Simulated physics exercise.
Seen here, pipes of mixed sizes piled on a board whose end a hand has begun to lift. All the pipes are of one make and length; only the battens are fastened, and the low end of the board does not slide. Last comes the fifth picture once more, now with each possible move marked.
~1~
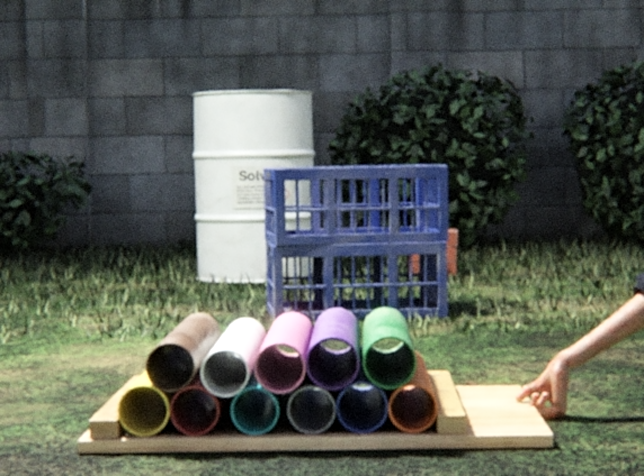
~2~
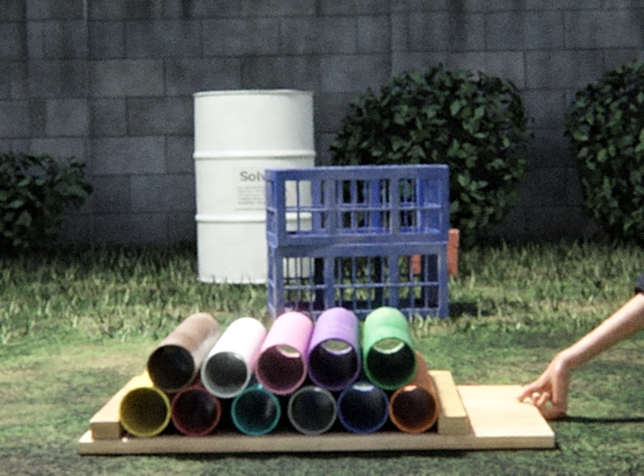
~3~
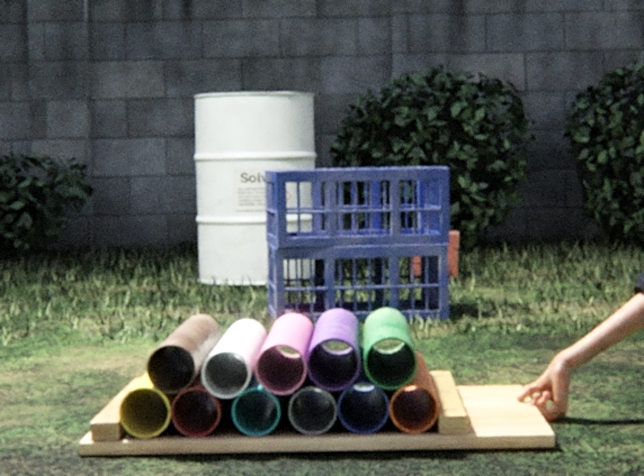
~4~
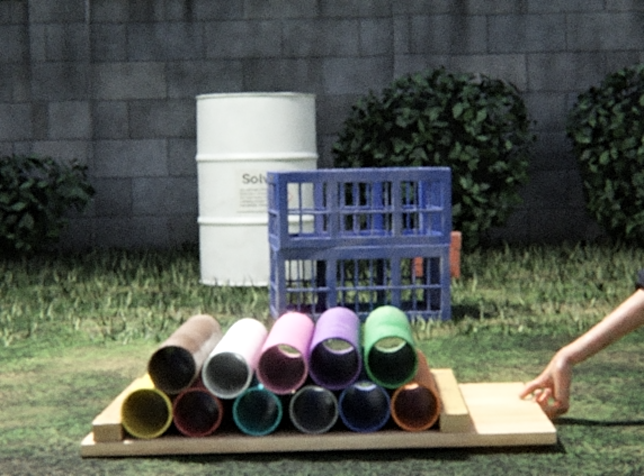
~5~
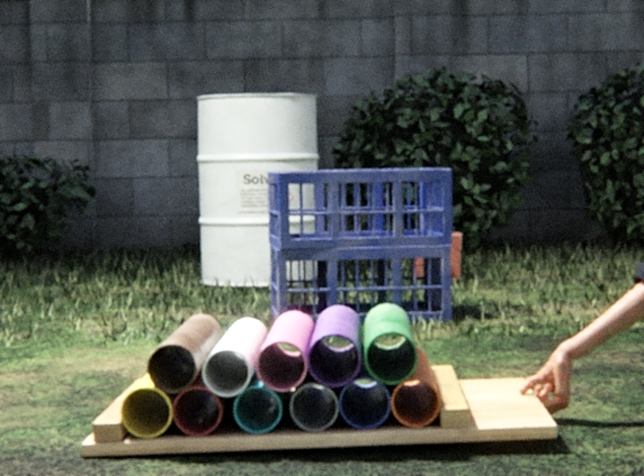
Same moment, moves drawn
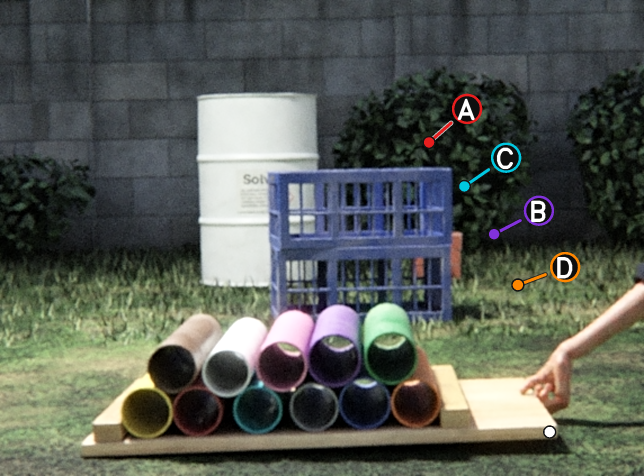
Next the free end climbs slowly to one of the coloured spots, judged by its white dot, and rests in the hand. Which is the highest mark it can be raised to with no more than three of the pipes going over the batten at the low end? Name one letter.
No higher than D.
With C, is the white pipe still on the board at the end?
No.
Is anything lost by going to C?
Yes, at C.
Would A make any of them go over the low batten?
Yes.
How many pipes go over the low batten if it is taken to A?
At A the number is five.
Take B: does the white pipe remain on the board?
No.
On the copy, A at (429, 142); B at (494, 234); C at (464, 186); D at (518, 285); the white dot at (550, 432).
On D. First, board at 16°.
Then, board at 20°.
Finally, board at 20°, three over the low batten (brown, white, pink).
By contrast, A five over the low batten; B four over the low batten (brown, white, purple, pink); C five over the low batten.
